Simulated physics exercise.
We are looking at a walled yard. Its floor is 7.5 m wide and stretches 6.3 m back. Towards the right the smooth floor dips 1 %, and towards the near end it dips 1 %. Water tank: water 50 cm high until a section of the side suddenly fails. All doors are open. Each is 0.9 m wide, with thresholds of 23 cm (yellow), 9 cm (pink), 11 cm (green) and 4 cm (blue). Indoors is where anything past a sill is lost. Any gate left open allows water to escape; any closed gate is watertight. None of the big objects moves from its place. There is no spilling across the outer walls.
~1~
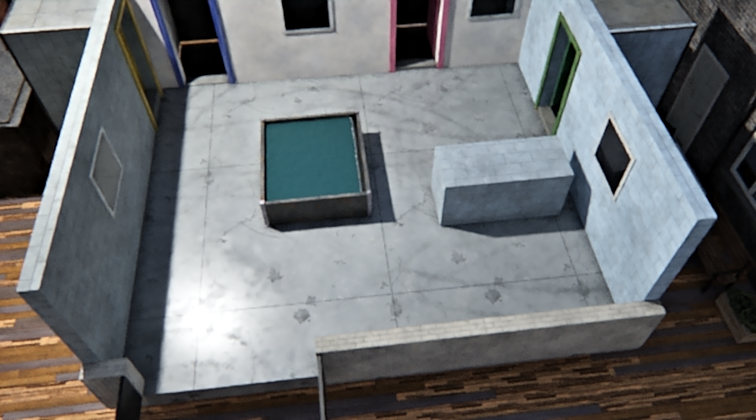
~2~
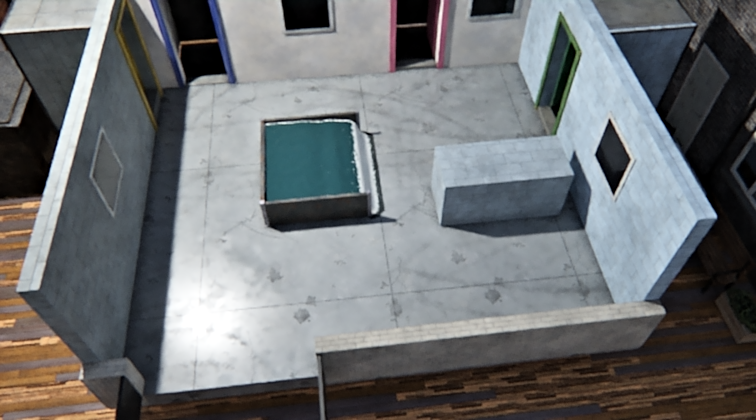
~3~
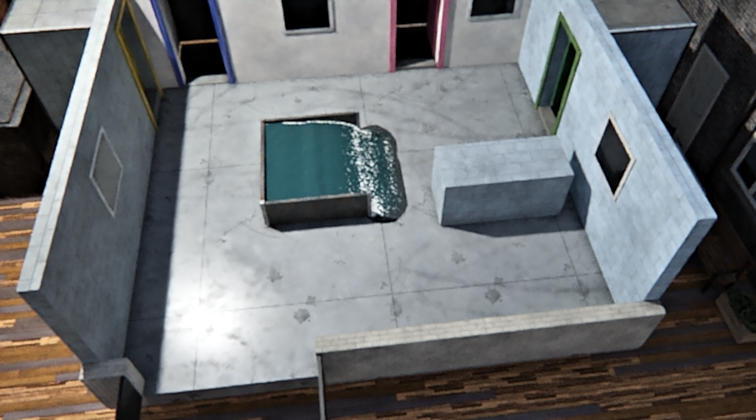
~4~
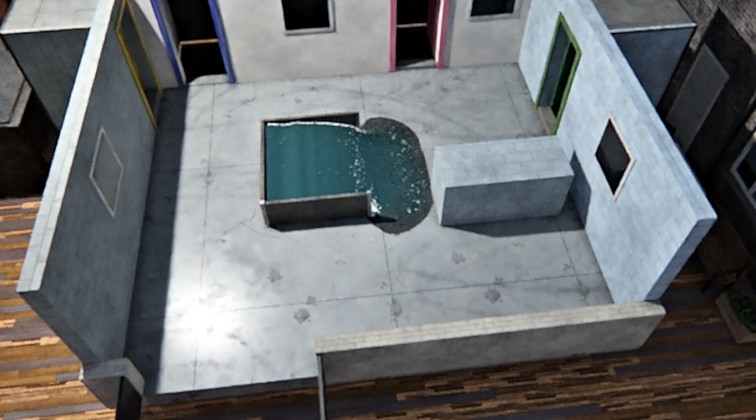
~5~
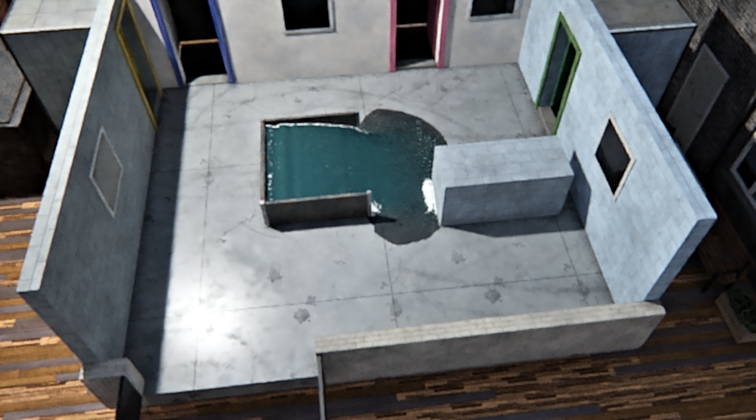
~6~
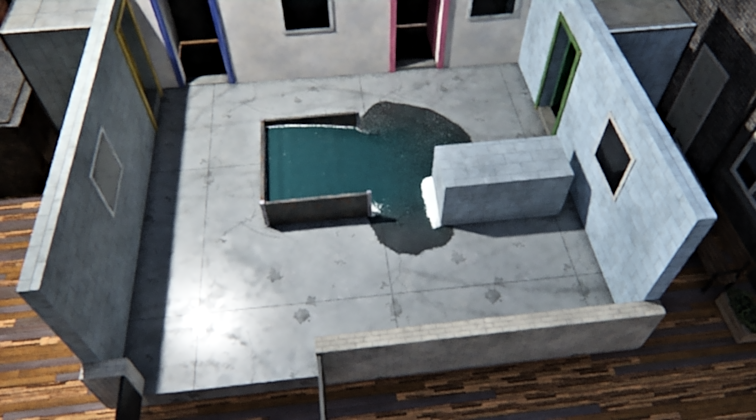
We see a walled yard with a tank of still, blue-green water; then its right side opens and water pours out across the pale floor, spreading in a rounded, widening sheet that reaches the pale block and foams against it.
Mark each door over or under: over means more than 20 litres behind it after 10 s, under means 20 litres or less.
Yellow door under, pink door under, green door over, blue door under.
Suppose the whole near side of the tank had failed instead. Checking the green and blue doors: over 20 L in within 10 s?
Versus the limit - green: Within, blue: Within.
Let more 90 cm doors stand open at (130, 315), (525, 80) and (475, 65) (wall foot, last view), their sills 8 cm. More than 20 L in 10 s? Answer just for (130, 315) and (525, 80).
Taking them in order, the first is fine and the second too much.
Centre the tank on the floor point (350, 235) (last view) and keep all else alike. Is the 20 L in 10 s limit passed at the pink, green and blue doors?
Pink: Within limit; green: Within limit; blue: Within limit.
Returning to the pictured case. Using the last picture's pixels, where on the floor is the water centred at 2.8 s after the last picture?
(452, 175).
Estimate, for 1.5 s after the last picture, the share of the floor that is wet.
Wet share: Near 35 percent.
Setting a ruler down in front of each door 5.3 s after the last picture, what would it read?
You'd get yellow at 0 cm, pink at 5 cm, green at 10 cm, and blue at 0 cm.
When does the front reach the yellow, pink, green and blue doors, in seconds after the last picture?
Times: Yellow 8.5 seconds, pink 1.3 seconds, green 0.6 seconds, blue 7.0 seconds.
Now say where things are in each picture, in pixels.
In the first frame, still water, 50 cm deep, in the water tank at (313, 158).
In the second frame, water pours out at (362, 167) and has run 1.0 m, to (364, 134); typically 4 cm deep outside, 50 cm at the water tank's back.
In the third frame, the front is at (375, 129), 1.1 m from the gap at (362, 168); 1.1 m2 of floor is under water; 50 cm left at the back of the water tank.
In the fourth frame, the front is at (418, 218), 1.4 m from the gap at (362, 168); 2.4 m2 of floor is under water; 49 cm left at the back of the water tank.
In the fifth frame, water pours out at (362, 168) and has run 1.7 m, to (437, 225); typically 7 cm deep outside, 43 cm at the water tank's back.
In the sixth frame, the front is at a hidden place, 2.1 m from the gap at (362, 168); 4.6 m2 of floor is under water; 43 cm left at the back of the water tank.
Then, 0.7 s after the last picture water covers 25 % of the floor and is deepest (32 cm) near (422, 188); yellow door not reached, pink door not reached, green door 10 cm at the sill, 0 L in, blue door not reached.
Then, 1.5 s after the last picture water covers 35 % of the floor and is deepest (29 cm) near (552, 161); yellow door not reached, pink door 3 cm at the sill, 0 L in, green door 25 cm at the sill, 28 L in, blue door not reached.
Then, 2.8 s after the last picture water covers 40 % of the floor and is deepest (24 cm) near (515, 67); yellow door not reached, pink door 2 cm at the sill, 0 L in, green door 18 cm at the sill, 91 L in, blue door not reached.
Then, 5.3 s after the last picture water covers 60 % of the floor and is deepest (12 cm) near (517, 172); yellow door not reached, pink door 5 cm at the sill, 0 L in, green door 10 cm at the sill, 107 L in, blue door not reached.
Then, 9.3 s after the last picture water covers 75 % of the floor and is deepest (10 cm) near (618, 327); yellow door 3 cm at the sill, 0 L in, pink door 5 cm at the sill, 0 L in, green door 6 cm at the sill, 108 L in, blue door 1 cm at the sill, 0 L in.
